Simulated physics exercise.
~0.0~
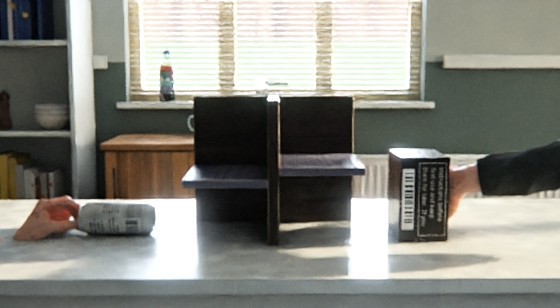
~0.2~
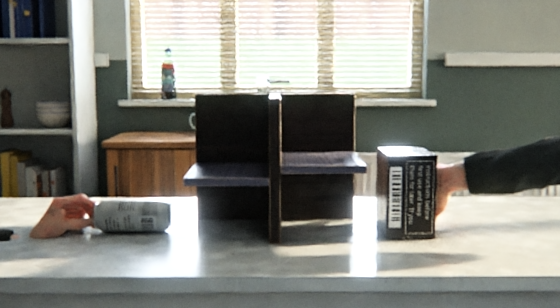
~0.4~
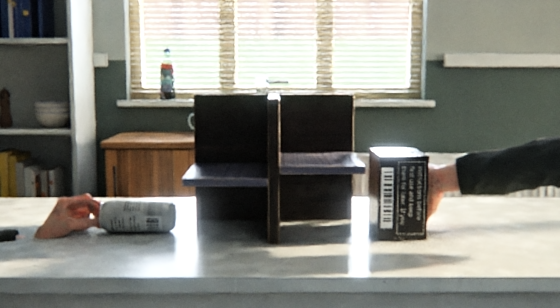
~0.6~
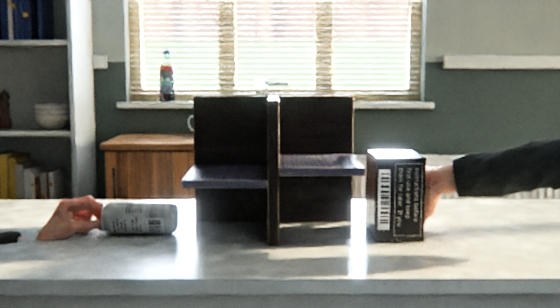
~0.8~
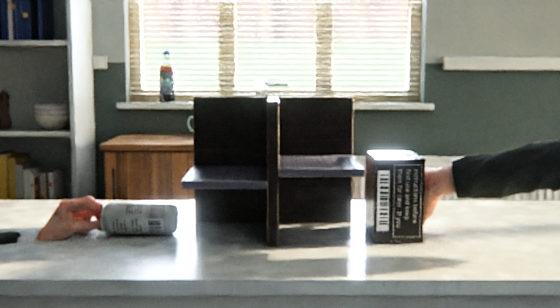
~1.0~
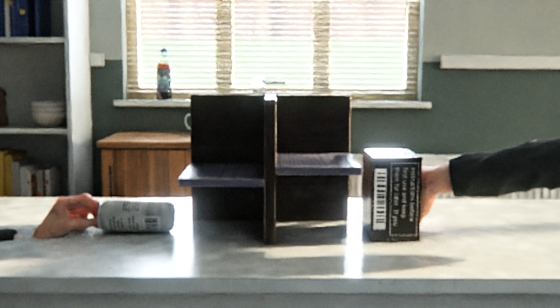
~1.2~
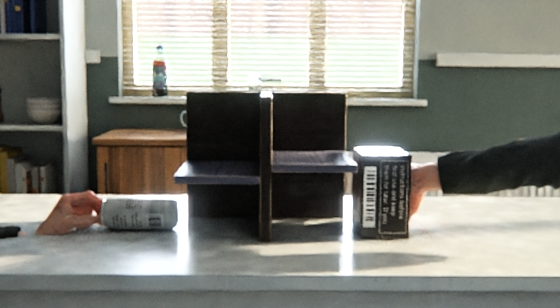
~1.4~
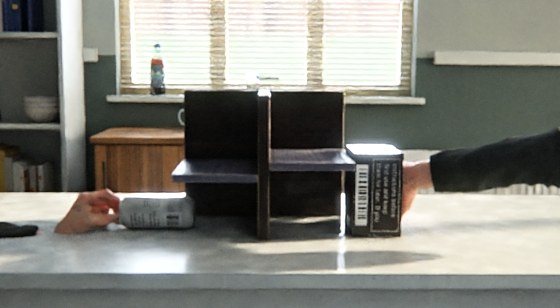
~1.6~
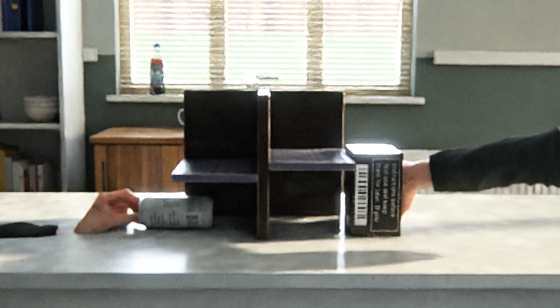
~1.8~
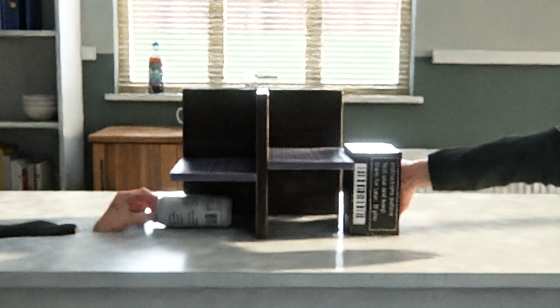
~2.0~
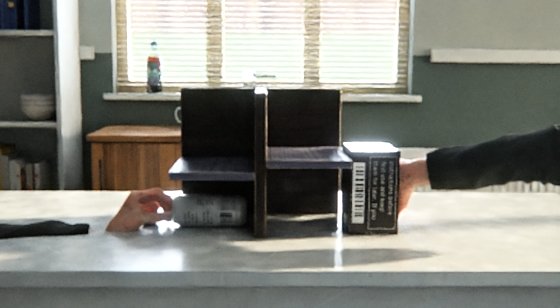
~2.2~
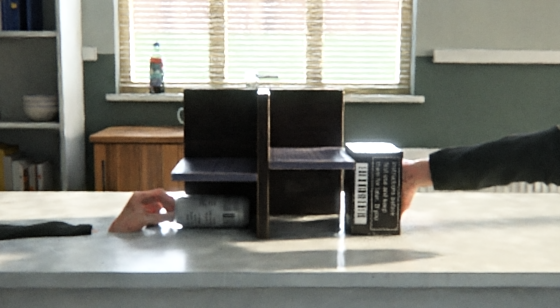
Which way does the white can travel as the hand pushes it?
The white can moves to the right, going in under the left shelf of the rack.
